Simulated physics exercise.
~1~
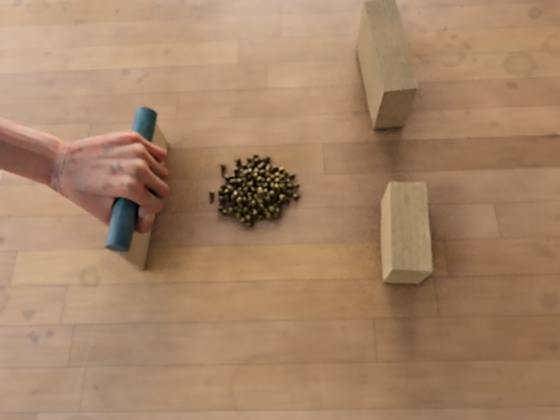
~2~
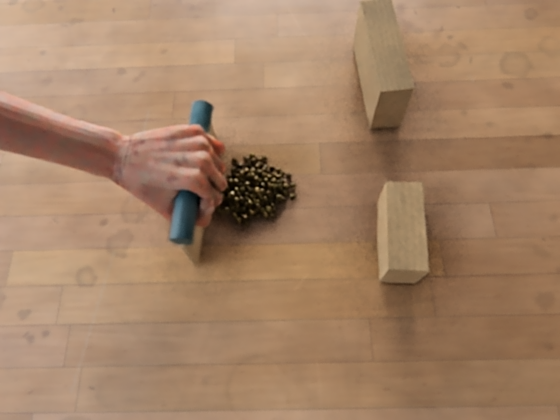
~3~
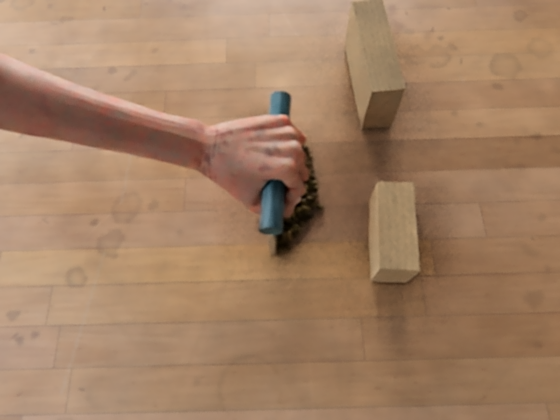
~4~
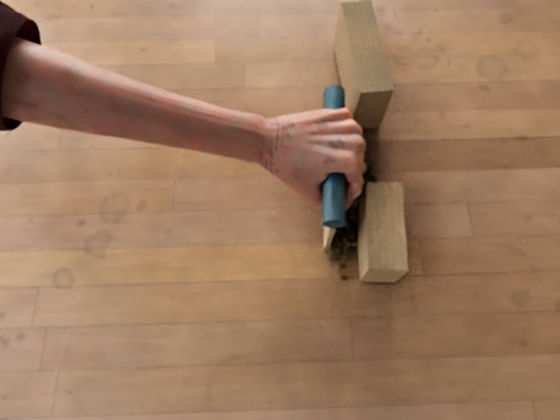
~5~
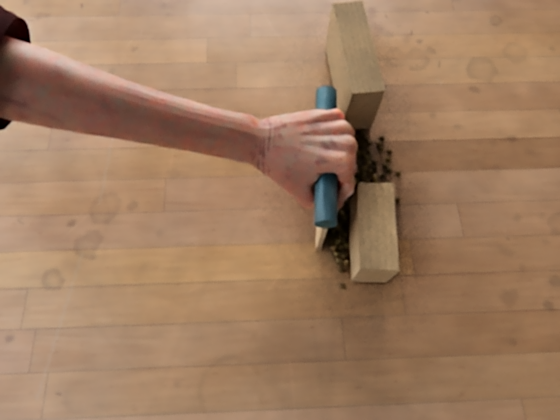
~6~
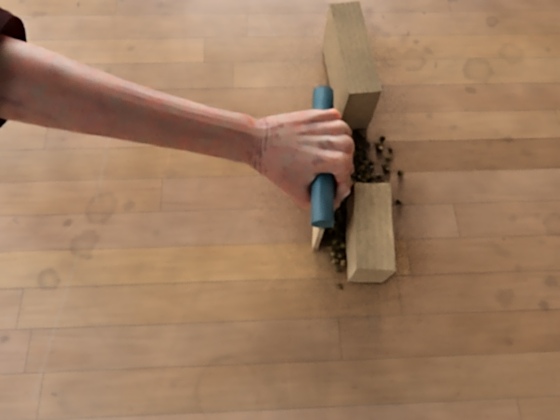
A hand gripping a blue-handled scraper pushes a pile of small dark pieces rightward across a wooden floor toward two wooden blocks, then stops against them, with some pieces in or through the gap and more still held up before the blocks.
